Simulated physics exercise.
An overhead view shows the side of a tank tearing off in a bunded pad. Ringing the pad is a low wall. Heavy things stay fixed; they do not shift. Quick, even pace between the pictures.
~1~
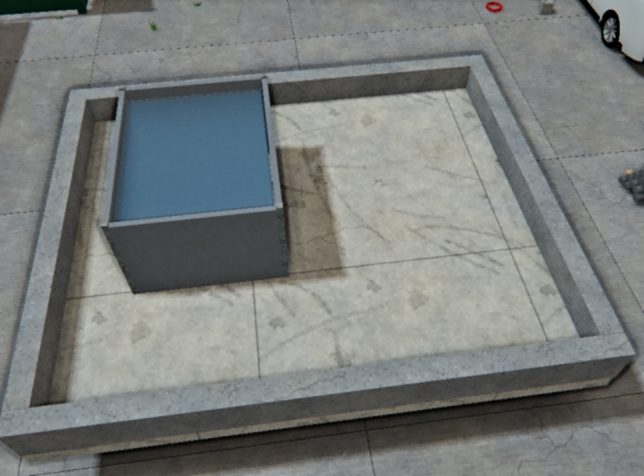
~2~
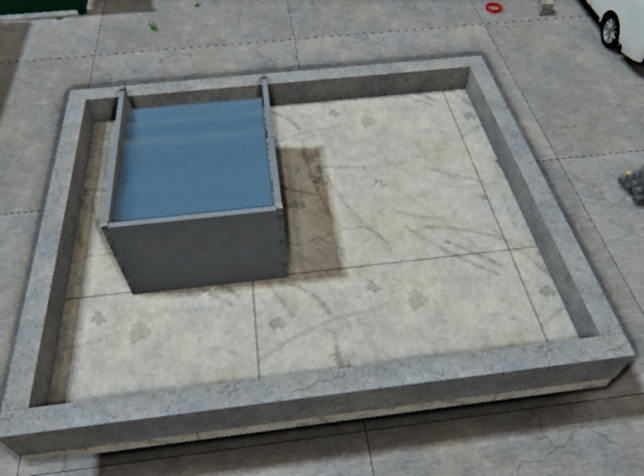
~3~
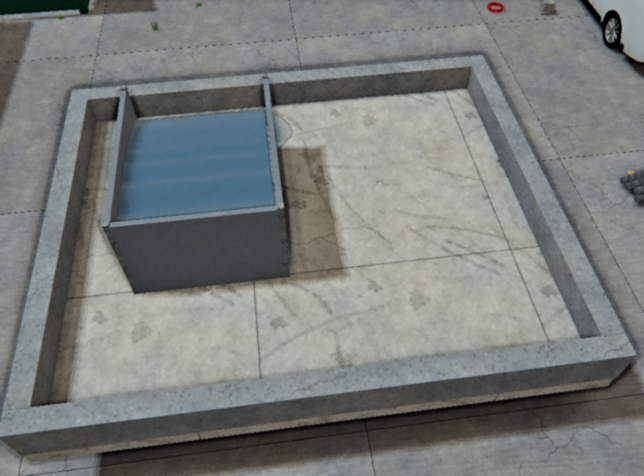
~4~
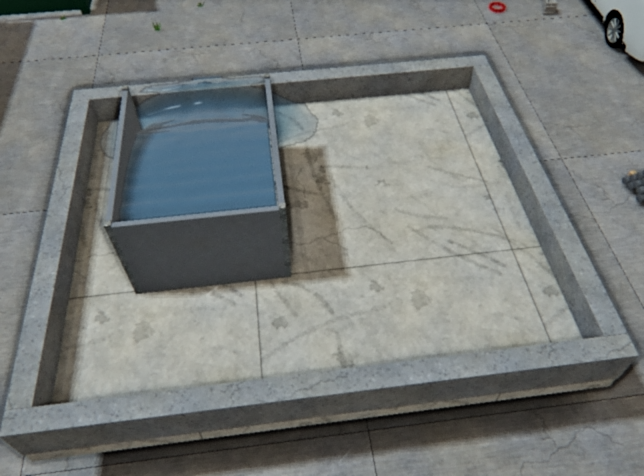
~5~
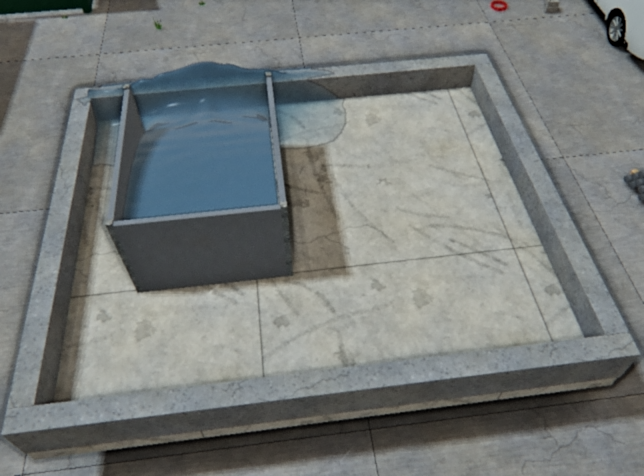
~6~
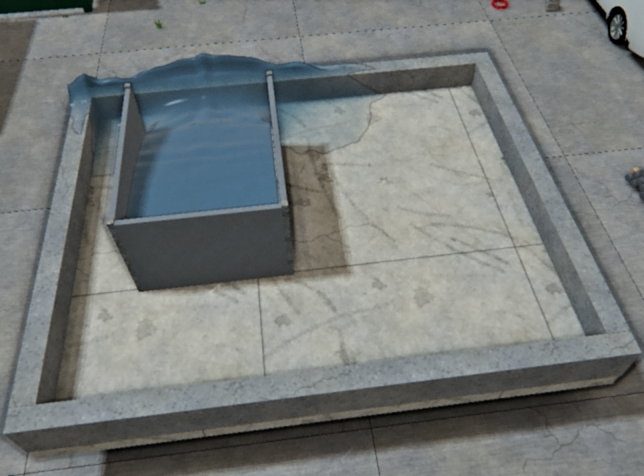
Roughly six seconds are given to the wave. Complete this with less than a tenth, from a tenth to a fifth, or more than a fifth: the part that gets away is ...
The part that gets away is more than a fifth.
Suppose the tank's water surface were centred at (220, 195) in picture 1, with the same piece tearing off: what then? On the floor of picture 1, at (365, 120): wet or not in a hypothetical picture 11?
Outcome at that point: Inundated.
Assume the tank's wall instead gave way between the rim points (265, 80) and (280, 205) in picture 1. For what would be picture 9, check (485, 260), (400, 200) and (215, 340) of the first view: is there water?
Soaked, soaked, spared.
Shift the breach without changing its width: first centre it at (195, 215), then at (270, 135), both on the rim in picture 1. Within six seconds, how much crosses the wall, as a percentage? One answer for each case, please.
About 18% and 8%.
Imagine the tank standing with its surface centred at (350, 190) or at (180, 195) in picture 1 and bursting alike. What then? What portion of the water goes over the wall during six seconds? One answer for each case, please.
About 14 per cent for the first and about 16 per cent for the second.
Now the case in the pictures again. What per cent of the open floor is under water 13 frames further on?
I'd estimate some 65 per cent.
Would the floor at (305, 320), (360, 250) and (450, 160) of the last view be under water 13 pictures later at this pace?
First spot spared, second spot spared, third spot swamped.
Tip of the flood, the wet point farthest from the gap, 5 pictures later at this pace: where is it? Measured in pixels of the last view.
Somewhere around (461, 89).
A moment on, water covers 25 % of the floor; the low wall has let 9 % over.
Next, water covers 30 % of the floor; the low wall has let 15 % over.
Then, water covers 55 % of the floor; the low wall has let 25 % over.
Later, water covers 70 % of the floor; the low wall has let 26 % over.
In the end, water covers 80 % of the floor; the low wall has let 26 % over.
